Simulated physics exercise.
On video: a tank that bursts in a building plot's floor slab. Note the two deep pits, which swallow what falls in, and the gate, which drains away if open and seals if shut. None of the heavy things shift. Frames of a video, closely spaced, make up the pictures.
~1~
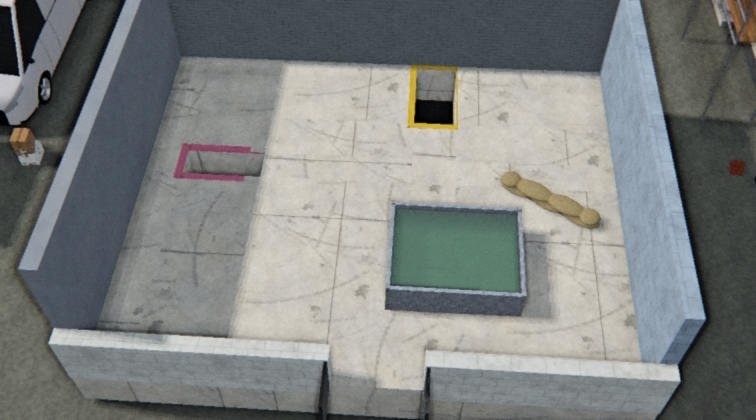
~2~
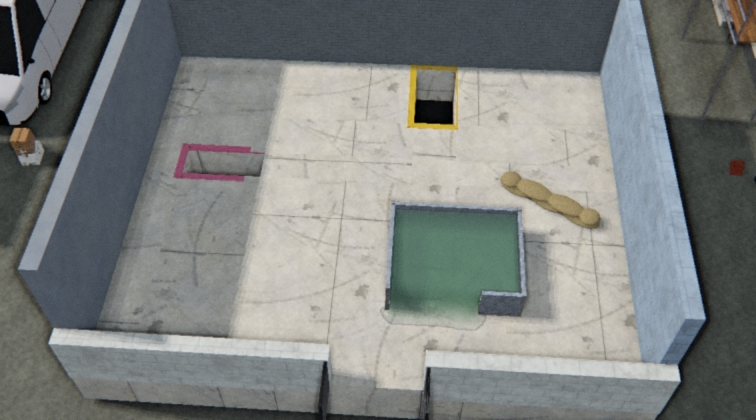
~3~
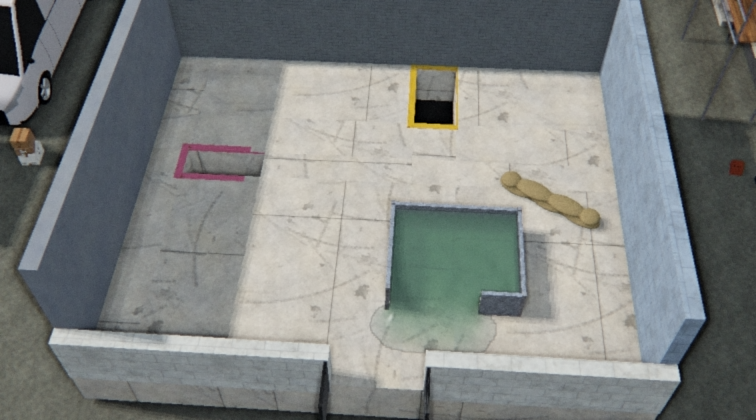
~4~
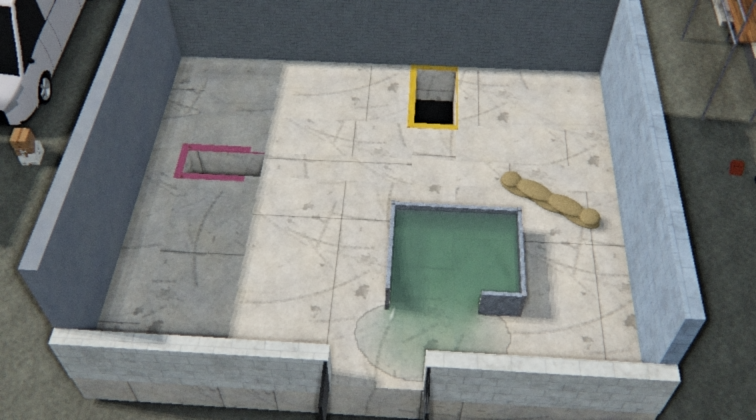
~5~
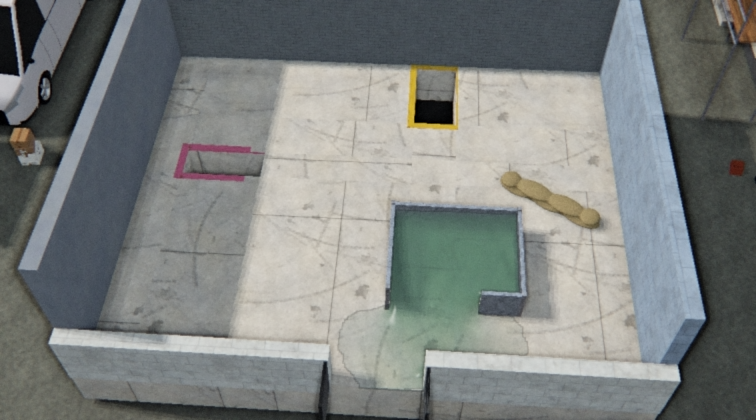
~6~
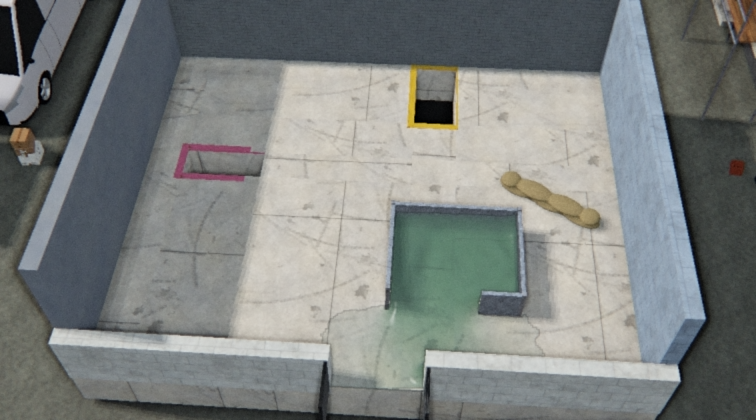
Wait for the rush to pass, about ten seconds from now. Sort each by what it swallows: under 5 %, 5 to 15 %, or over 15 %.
Sorted: Gate over 15 %, yellow pit under 5 %, pink pit under 5 %.
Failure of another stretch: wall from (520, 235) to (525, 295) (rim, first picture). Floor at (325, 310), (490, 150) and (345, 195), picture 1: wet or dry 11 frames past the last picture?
In turn: No water, dry, no water.
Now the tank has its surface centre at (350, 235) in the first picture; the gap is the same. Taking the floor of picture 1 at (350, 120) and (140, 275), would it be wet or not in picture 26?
The first spot ends up bone-dry, while the second ends up waterlogged.
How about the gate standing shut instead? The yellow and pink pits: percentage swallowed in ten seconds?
Percent to yellow: 2, percent to pink: 14.
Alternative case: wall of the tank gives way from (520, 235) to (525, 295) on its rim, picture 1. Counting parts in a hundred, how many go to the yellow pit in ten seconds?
The yellow pit gets 10 per cent.
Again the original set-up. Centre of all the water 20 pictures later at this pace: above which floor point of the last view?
The water's centre sits above (463, 304).
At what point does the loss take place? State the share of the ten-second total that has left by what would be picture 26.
It works out at roughly 65 per cent.
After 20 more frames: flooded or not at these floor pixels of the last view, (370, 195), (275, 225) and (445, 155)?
Points in order - 1: Unwetted; 2: Unwetted; 3: Unwetted.
A moment on, water covers 10 % of the floor; the gate 10 %, the yellow pit 0 %, the pink pit 0 %.
Next, water covers 15 % of the floor; the gate 23 %, the yellow pit 0 %, the pink pit 0 %.
Then, water covers 20 % of the floor; the gate 34 %, the yellow pit 0 %, the pink pit 0 %.
Later, water covers 30 % of the floor; the gate 44 %, the yellow pit 0 %, the pink pit 0 %.
In the end, water covers 35 % of the floor; the gate 50 %, the yellow pit 1 %, the pink pit 1 %.
